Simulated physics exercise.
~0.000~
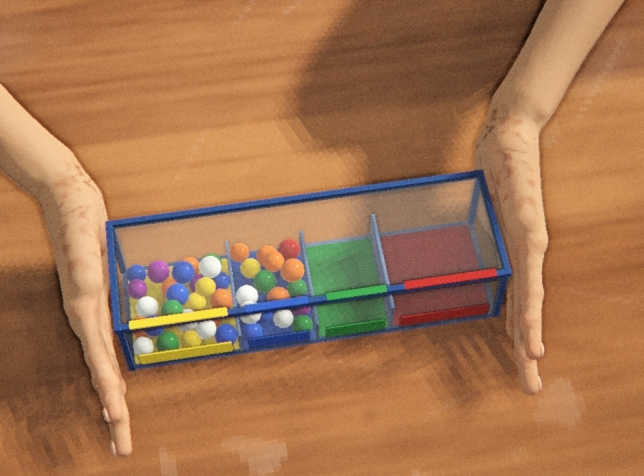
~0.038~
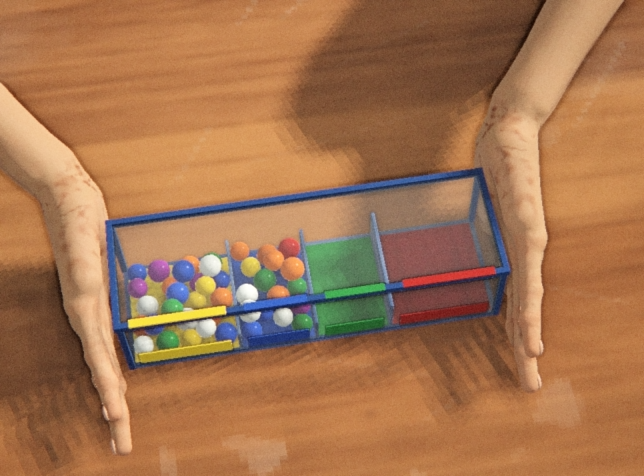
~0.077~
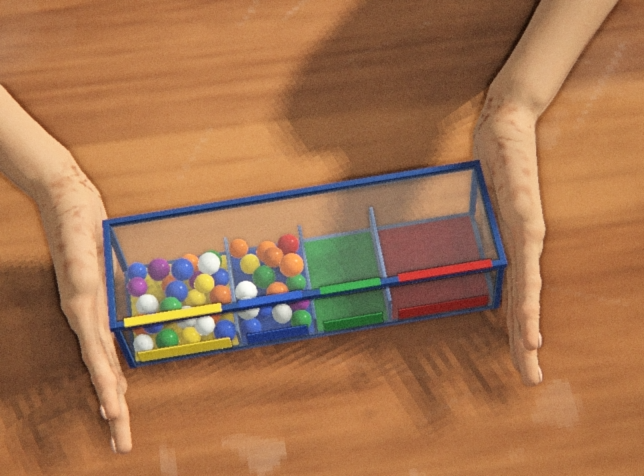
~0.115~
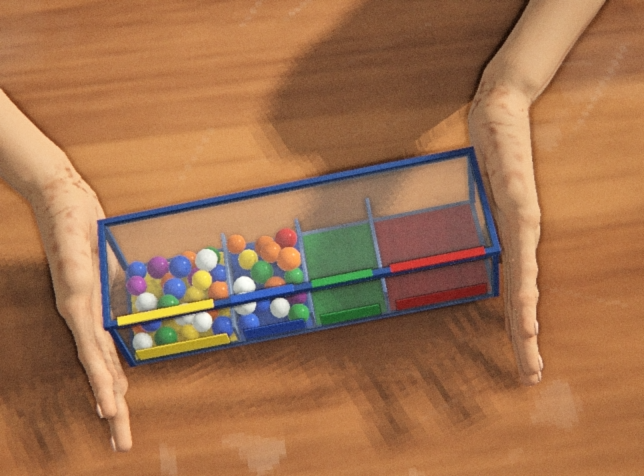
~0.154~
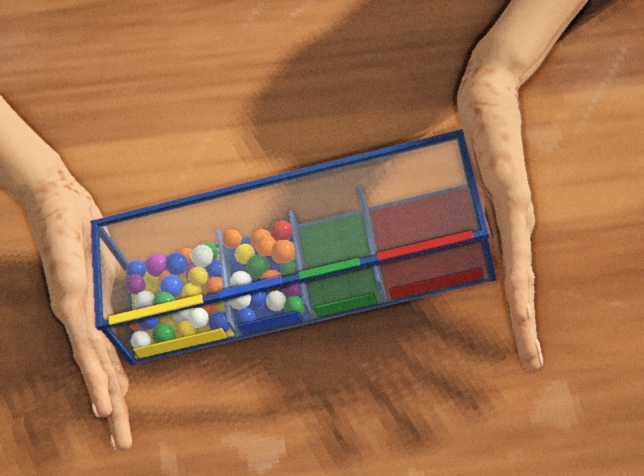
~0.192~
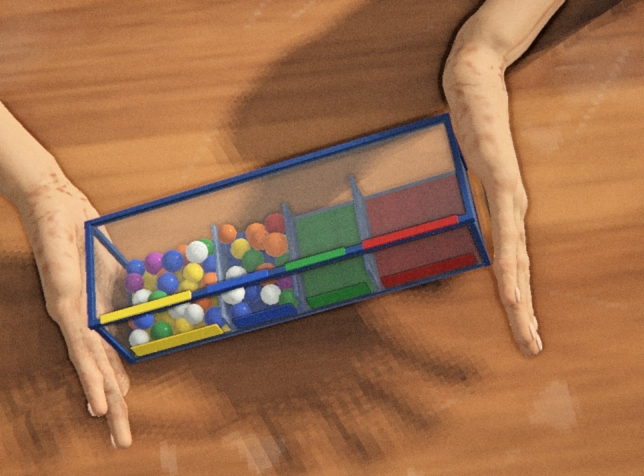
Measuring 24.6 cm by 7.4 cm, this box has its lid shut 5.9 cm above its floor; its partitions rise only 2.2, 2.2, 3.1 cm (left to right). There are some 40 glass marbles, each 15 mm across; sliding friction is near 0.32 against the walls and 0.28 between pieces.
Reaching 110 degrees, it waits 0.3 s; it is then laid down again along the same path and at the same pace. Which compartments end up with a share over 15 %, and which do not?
Red compartment not over, blue compartment not over, green compartment not over, yellow compartment over.
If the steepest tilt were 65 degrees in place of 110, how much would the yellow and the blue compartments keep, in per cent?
Yellow: 65, blue: 35 (per cent).
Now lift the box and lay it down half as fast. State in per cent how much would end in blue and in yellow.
The blue compartment would end with 0 per cent, the yellow one with 100 per cent.
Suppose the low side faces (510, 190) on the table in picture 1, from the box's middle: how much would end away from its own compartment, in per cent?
Estimate: Near 100 per cent.
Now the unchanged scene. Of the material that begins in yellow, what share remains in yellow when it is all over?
Some 100 percent.
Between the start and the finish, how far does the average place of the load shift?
I'd say close to 3.0 cm in total.
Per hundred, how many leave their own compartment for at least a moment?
I'd say near 40 percent of them.
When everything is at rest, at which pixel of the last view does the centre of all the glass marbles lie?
Roughly pixel (166, 298).
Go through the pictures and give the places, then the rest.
The first frame shows box tilt 0 degrees, front corners at (121, 326) and (504, 271); blue 40 %, yellow 60 %.
The second frame shows box tilt 1 degrees, front corners at (120, 325) and (503, 269).
The third frame shows box tilt 3 degrees, front corners at (116, 324) and (500, 261), lowest corner left back.
The fourth frame shows box tilt 7 degrees, front corners at (110, 323) and (493, 249), lowest corner left back.
The fifth frame shows box tilt 12 degrees, front corners at (102, 322) and (482, 232), lowest corner left back.
The sixth frame shows box tilt 17 degrees, front corners at (95, 322) and (467, 216), lowest corner left back; blue 40 %, yellow 60 %. The box's pace is about 130 degrees a second.
After 1.11 s, tilt 110 degrees; yellow 100 %.
After 1.73 s, tilt 58 degrees; yellow 100 %.
After 2.39 s, tilt 0 degrees; yellow 100 %.
In the end, at 2.9 s, red 0 %, blue 0 %, green 0 %, yellow 100 %.
